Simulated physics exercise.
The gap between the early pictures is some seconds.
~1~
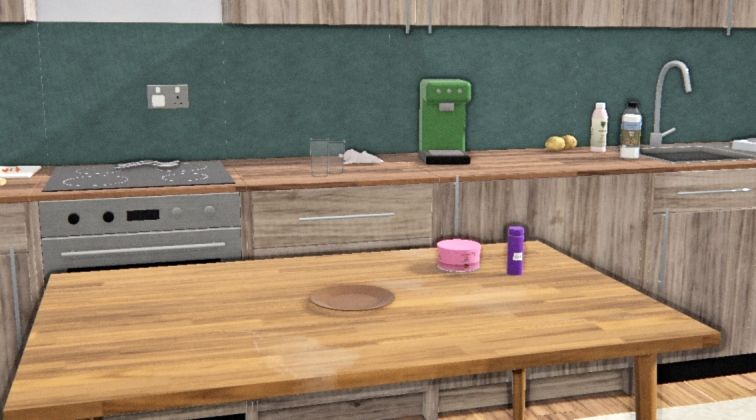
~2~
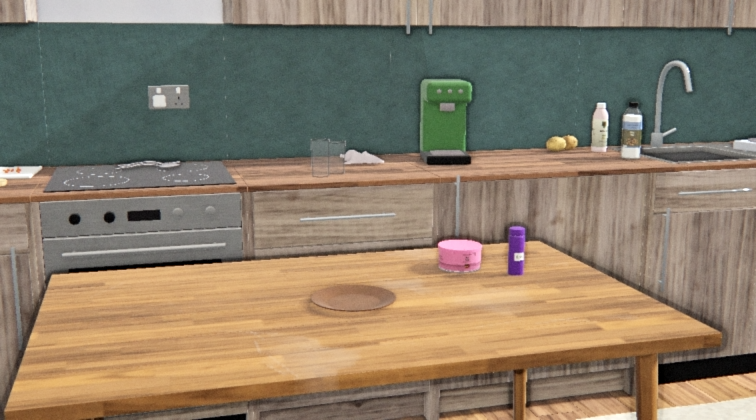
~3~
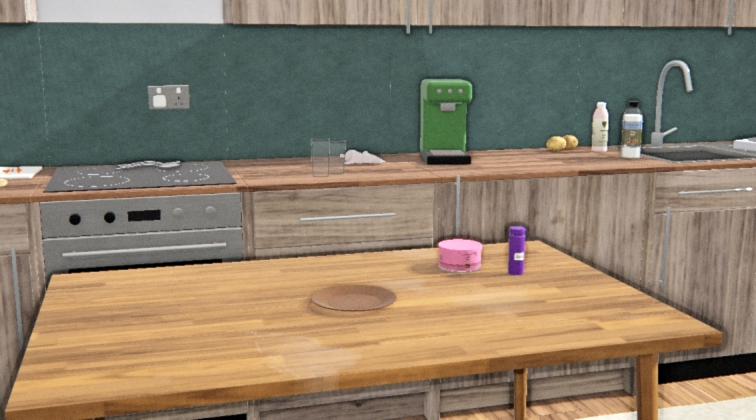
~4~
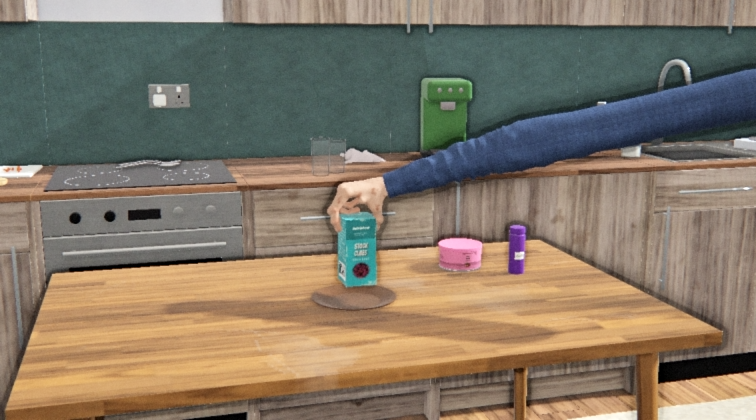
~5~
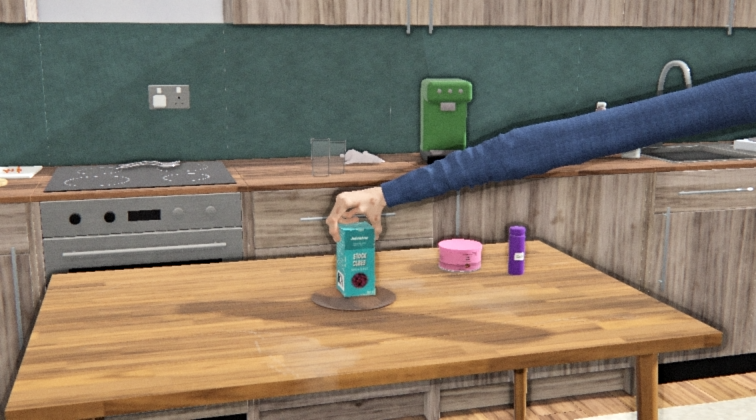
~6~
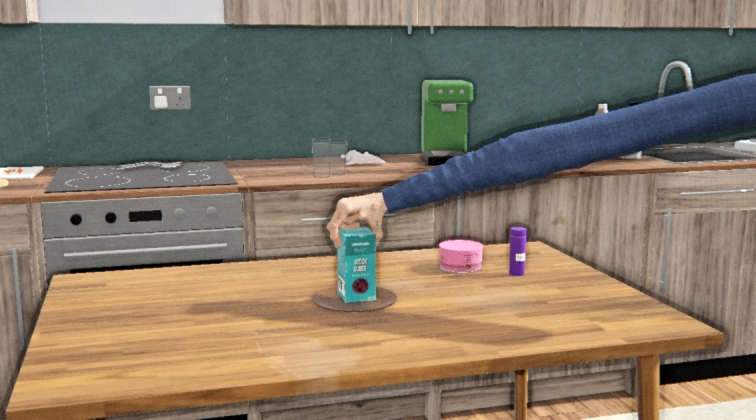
In a kitchen, a wooden table holds a brown plate, a pink tub and a purple shaker, all still; then a blue-sleeved arm reaches in from the right and lowers a turquoise carton onto the plate, keeping hold of it.
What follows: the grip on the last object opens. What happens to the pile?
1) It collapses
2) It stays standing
2, it stays standing.
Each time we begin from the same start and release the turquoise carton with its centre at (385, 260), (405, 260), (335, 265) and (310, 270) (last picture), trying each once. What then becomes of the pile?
Going through the four cases in order, the pile stands firm, then tumbles down, then stands firm, and finally tumbles down.
Then, 0.60 s later than the last frame, all is still.
Then, 1.60 s later than the last frame, turquoise carton resting near (356, 264).
When it is over, all 4 as before. End places, in pixels of the last picture, turquoise carton near (356, 264). The pile stays up.
